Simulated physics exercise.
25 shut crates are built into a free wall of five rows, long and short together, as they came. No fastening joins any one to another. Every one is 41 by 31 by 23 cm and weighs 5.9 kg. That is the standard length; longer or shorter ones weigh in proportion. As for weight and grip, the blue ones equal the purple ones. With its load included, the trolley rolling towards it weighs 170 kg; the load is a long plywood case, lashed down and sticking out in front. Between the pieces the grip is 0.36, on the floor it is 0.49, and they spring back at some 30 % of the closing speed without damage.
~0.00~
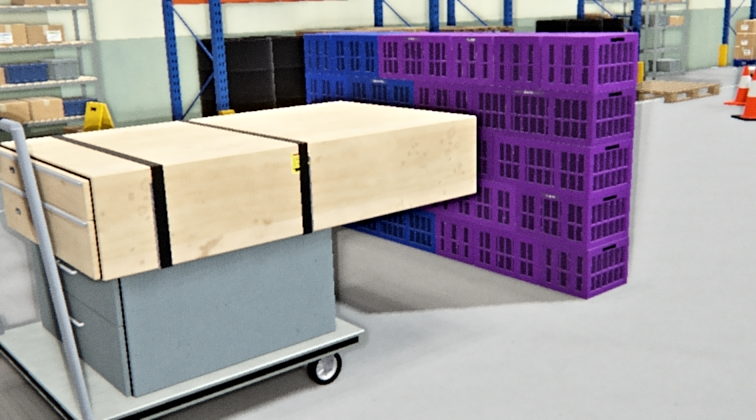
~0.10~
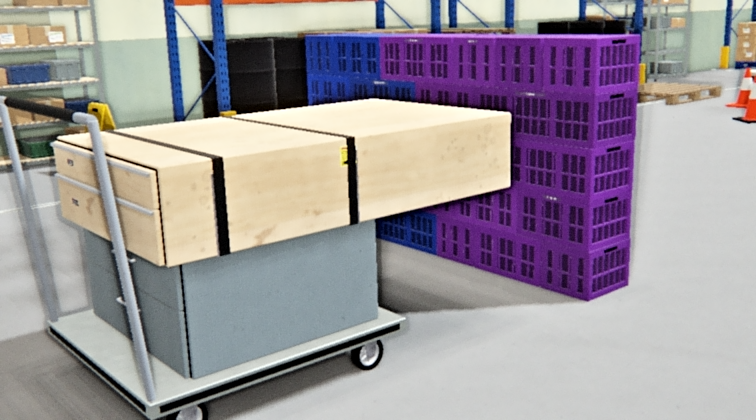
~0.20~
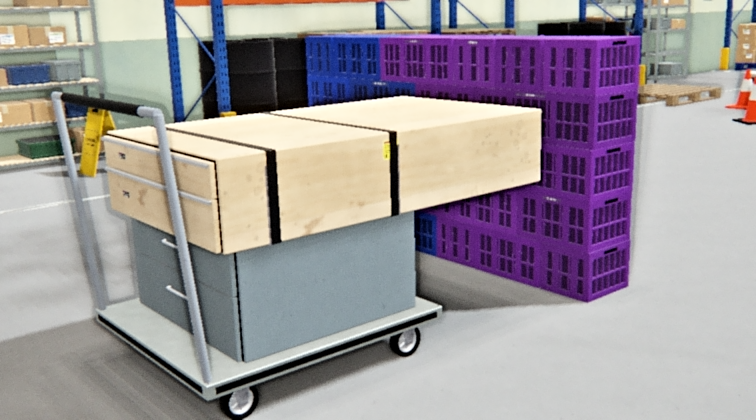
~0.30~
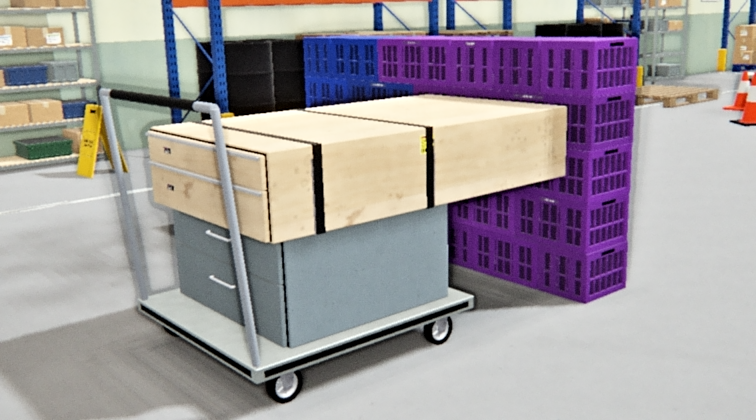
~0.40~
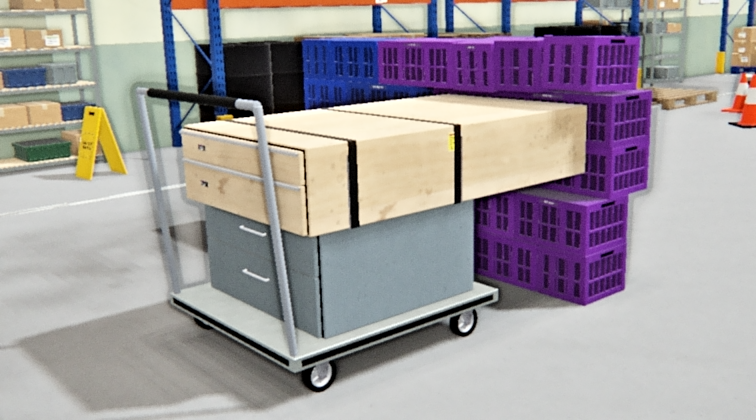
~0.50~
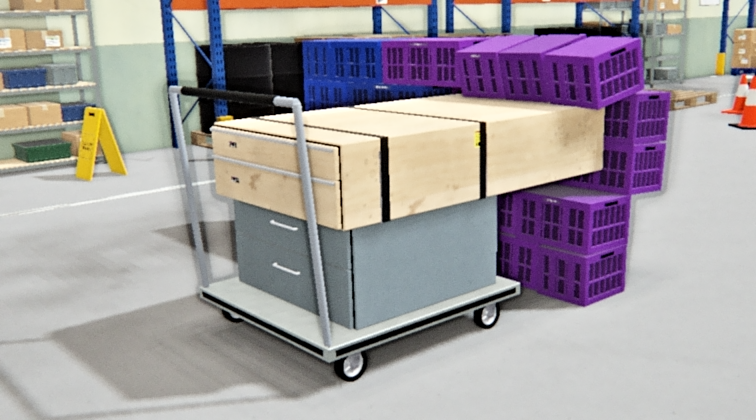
In a warehouse, a trolley carrying a long strapped wooden case rolls right into stacked purple and blue crates, shoving and tilting several.
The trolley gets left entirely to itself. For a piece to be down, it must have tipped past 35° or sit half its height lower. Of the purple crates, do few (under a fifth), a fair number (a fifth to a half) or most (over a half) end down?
A fair number.
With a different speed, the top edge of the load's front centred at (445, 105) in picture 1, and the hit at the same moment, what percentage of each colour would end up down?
Blue 30%, purple 70%.
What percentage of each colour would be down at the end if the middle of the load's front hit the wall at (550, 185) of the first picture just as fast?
That hit would leave blue at 20 and purple at 70 per cent down.
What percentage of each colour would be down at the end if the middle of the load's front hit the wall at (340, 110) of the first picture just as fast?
The blue ones would be 50 per cent down and the purple ones 0 per cent.
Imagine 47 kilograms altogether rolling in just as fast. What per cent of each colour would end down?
Result: Blue 30, purple 90 %.
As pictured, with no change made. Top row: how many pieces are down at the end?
A total of 1.
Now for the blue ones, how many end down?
The blue ones end with 0 down.
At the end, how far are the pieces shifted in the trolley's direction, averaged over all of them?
It works out to near 35 cm.
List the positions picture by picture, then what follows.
In the first frame (places mark the middle of the side facing us), load (465, 142) 59 cm short of the wall; top purple crate (412, 58); top blue crate (354, 56); nothing disturbed.
The second frame shows load (501, 137) 40 cm short of the wall; top purple crate (414, 59).
The third frame shows load (532, 133) 21 cm short of the wall; top purple crate (414, 60).
The fourth frame shows load (558, 129) 27 mm short of the wall; top purple crate (412, 62).
The fifth frame shows load (578, 127) 12 cm into the wall's line; top purple crate (413, 64); steepest lean 3°, the crate at (471, 68); 7 disturbed, none down.
The sixth frame shows load (597, 125) 26 cm into the wall's line; top purple crate (419, 63) shifted 45 mm; top blue crate (354, 62); steepest lean 13°, the crate at (522, 77); 10 disturbed, none down.
After 0.62 s, load 40 cm past the wall's line, still rolling; none of the 15 purple crates down (0 of 25 in all colours); top purple crate leaning 3°; top blue crate leaning 3°.
After 0.82 s, load 63 cm past the wall's line, still rolling; 4 of the 15 purple crates down (4 of 25 in all colours); top purple crate leaning 4°; top blue crate shifted 36 mm.
After 1.08 s, load 81 cm past the wall's line, still rolling; 4 of the 15 purple crates down (4 of 25 in all colours); top purple crate leaning 8°; top blue crate shifted 36 mm.
After 1.86 s, load 88 cm past the wall's line, still rolling; 5 of the 15 purple crates down (5 of 25 in all colours); top purple crate leaning 8°; top blue crate shifted 39 mm.
At rest (3.0 s), load 87 cm past the wall's line, stopped; 5 of the 15 purple crates down (5 of 25 in all colours); top purple crate leaning 8°; top blue crate shifted 38 mm. That is 33 per cent. As the last picture would show them, middles, top purple crate near (469, 61), top blue crate near (379, 60).
